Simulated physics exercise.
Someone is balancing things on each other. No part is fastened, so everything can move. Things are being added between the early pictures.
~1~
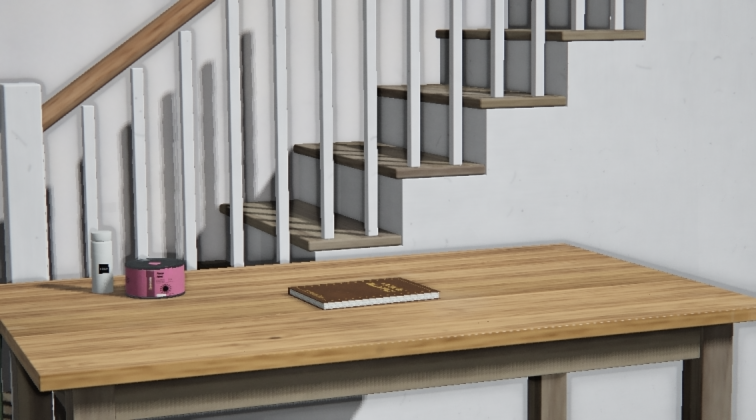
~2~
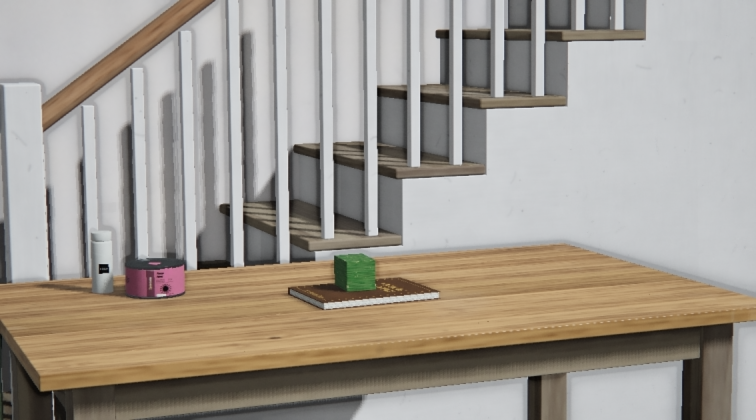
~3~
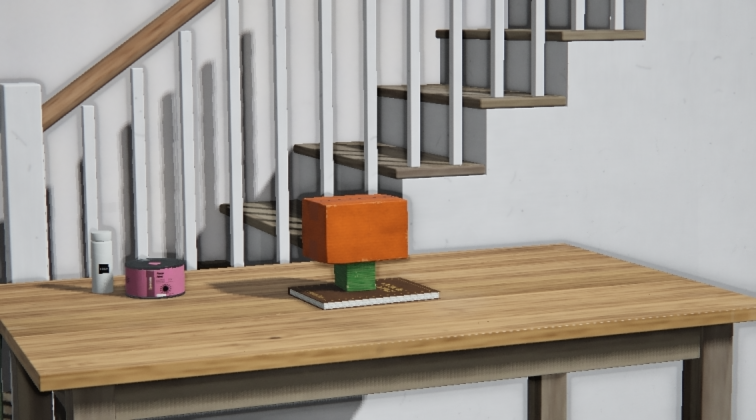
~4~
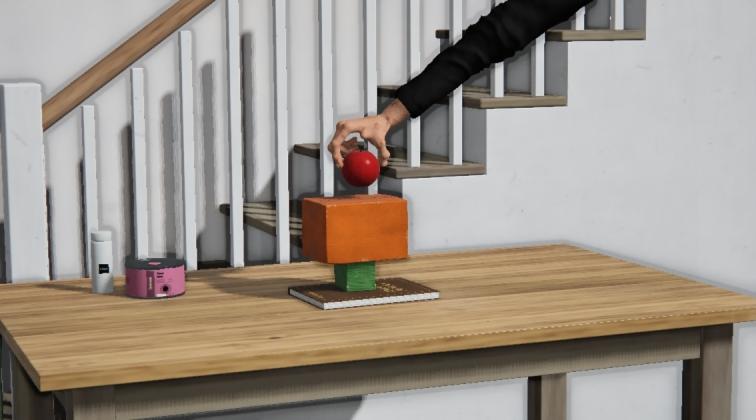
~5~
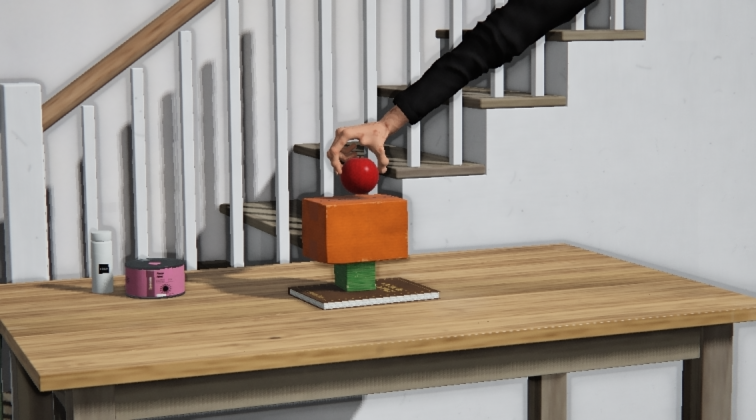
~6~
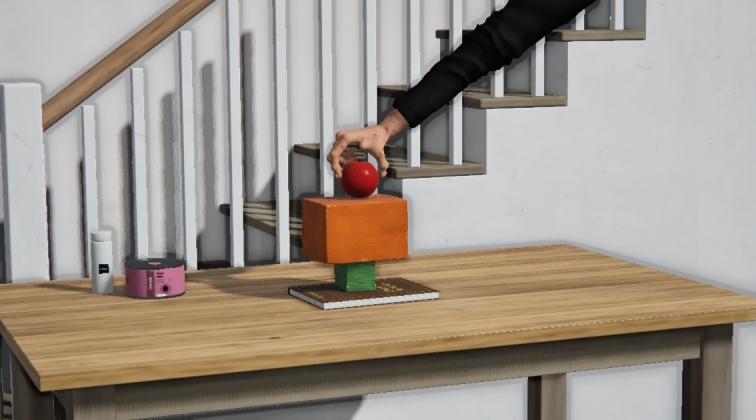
Hand lowering a red apple onto an orange box after a green block and the box appear stacked on a brown book.
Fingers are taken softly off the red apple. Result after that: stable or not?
Seems the tower stands.
Then, 0.70 s past the last view, nothing moves.
Then, 1.60 s past the last view, red apple resting near (360, 179).
Finally, all 6 still in place. Final places as the last picture's camera would see them, red apple near (360, 179). The pile stays up.
